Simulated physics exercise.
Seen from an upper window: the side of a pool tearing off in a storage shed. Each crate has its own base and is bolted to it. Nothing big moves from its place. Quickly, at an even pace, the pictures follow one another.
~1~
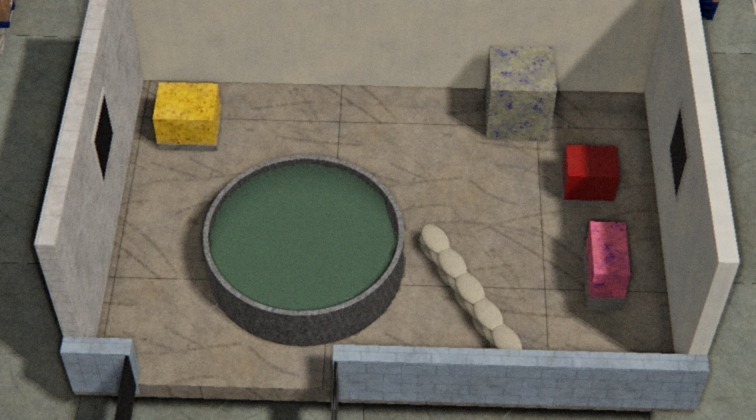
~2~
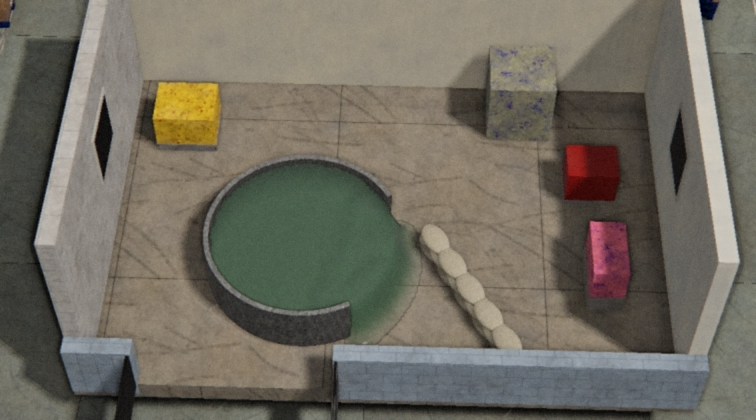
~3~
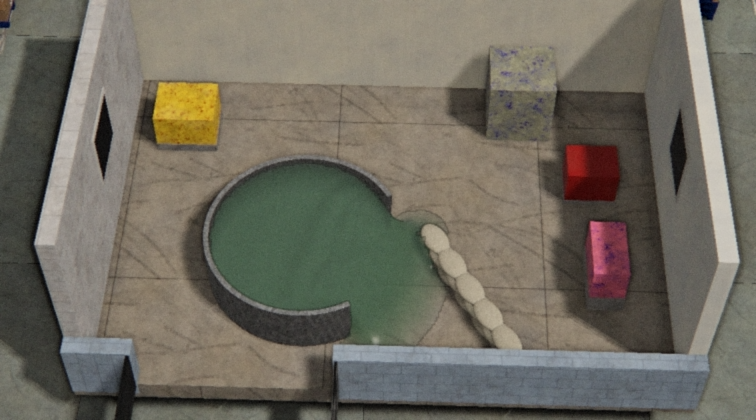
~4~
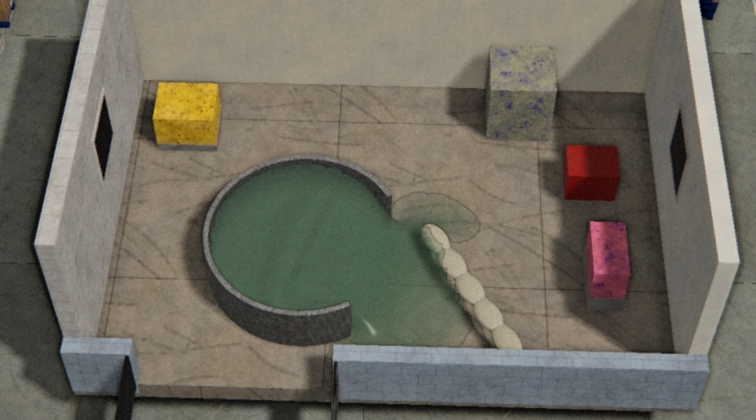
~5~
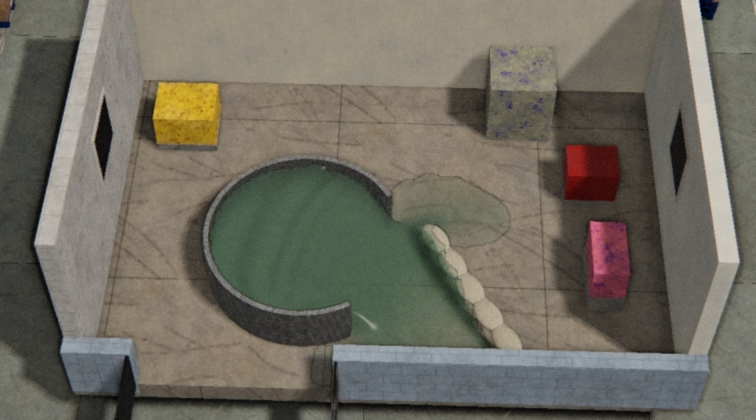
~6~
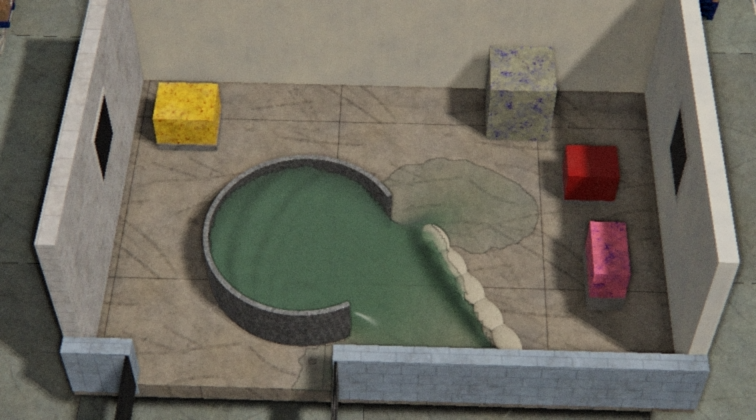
In a storage shed, a pool's side tears open and green water spreads rightward around sandbags.
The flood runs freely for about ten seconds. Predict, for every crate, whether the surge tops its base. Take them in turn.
Result: The yellow crate remains clear of the water all along; the pink crate remains clear of the water all along; the red crate doesn't remain clear of the water all along.
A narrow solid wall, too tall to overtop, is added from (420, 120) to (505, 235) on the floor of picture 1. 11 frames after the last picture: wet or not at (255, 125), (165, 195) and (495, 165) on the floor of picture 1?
Outcome by spot, in order - unwatered, unwatered, unwatered.
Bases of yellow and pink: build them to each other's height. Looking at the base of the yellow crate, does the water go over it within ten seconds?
Yellow crate: Untouched.
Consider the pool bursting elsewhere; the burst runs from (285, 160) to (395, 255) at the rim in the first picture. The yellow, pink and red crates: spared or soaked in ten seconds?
Result: Yellow is swamped; pink is not reached; red is swamped.
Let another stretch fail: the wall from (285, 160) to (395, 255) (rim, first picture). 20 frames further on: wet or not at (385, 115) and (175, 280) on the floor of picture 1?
Submerged, untouched.
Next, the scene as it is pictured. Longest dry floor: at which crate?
Go for the yellow crate.
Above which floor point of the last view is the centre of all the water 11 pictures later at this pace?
I'd point to (400, 286).
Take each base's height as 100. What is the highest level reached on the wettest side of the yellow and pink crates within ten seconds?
I'd say 60 per cent for the first one and 50 per cent for the second.
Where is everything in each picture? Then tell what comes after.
Still water in the pool at (304, 235), in the first picture.
The front is at (350, 344), out from the gap at (395, 275), in the second picture.
The front is at a hidden place, out from the gap at (394, 278), in the third picture.
Water pours out at (394, 279) and has run to (440, 200), in the fourth picture.
Water pours out at (394, 280) and has run to (481, 194), in the fifth picture.
Water pours out at (394, 280) and has run to (526, 199), in the sixth picture.
A moment on, water covers 35 % of the floor; the yellow crate not reached, the pink crate not reached, the red crate water round its plinth.
Next, water covers 55 % of the floor; the yellow crate not reached, the pink crate water round its plinth, the red crate water round its plinth.
Then, water covers 65 % of the floor; the yellow crate not reached, the pink crate water round its plinth, the red crate water round its plinth.
Later, water covers 90 % of the floor; the yellow crate water round its plinth, the pink crate water round its plinth, the red crate water round its plinth.
In the end, water covers 100 % of the floor; the yellow crate stayed above the water, the pink crate stayed above the water, the red crate was topped.
